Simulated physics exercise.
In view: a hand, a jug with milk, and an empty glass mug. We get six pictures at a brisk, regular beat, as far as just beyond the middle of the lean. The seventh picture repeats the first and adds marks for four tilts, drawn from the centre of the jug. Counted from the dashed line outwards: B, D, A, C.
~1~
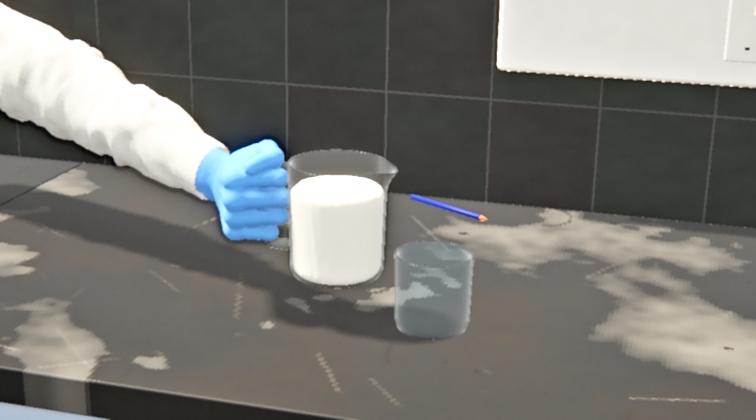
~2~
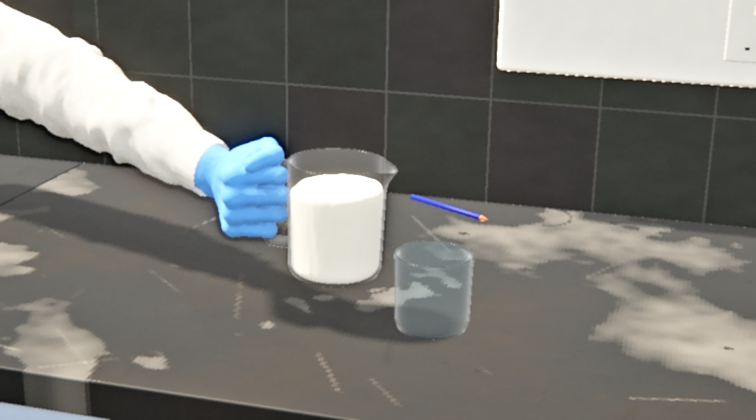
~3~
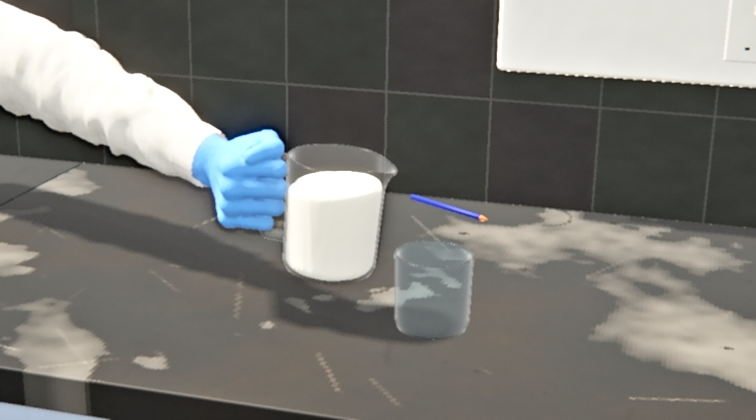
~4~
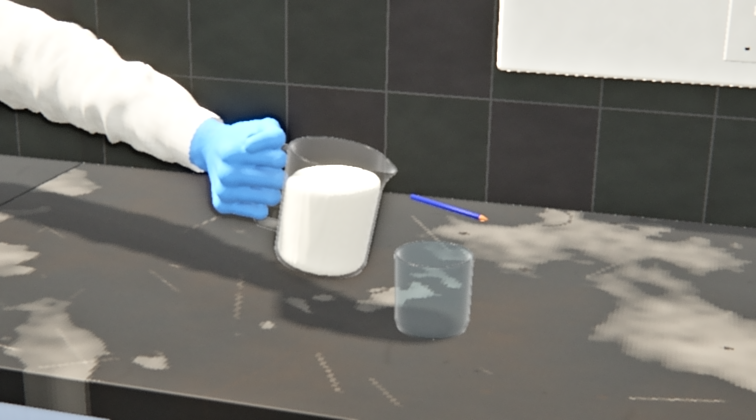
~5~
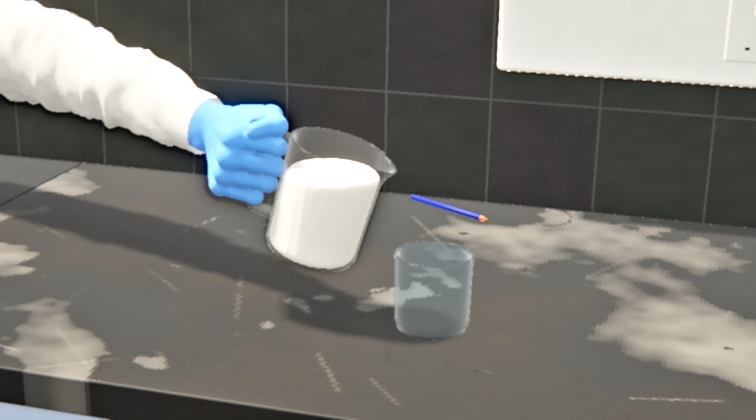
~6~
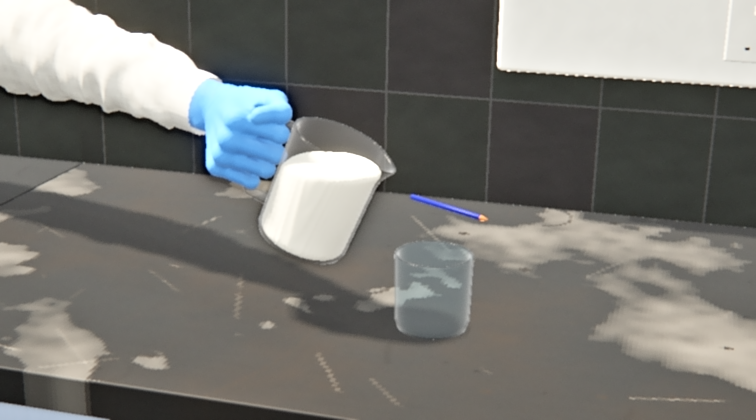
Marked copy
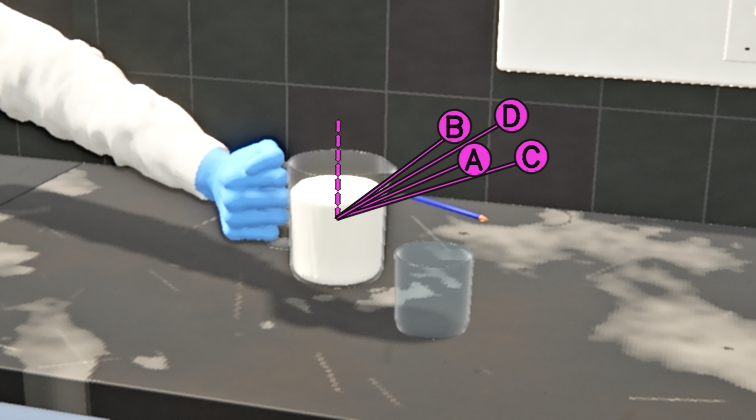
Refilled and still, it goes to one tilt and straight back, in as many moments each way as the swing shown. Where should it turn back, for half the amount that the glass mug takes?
Use tilt D.
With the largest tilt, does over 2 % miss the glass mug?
Yes.
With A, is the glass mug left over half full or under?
Over half.
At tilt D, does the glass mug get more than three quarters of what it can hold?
No.
On the marked copy, A at (458, 165); B at (442, 139); C at (515, 163); D at (497, 125).
For tilt A, the glass mug ends with about 66 % of what it can hold; 3 % of the milk is spilt.
For tilt B, the glass mug ends with about 34 % of what it can hold.
For tilt C, the glass mug ends with about 67 % of what it can hold; 14 % of the milk is spilt.
For tilt D, the glass mug ends with about 52 % of what it can hold.
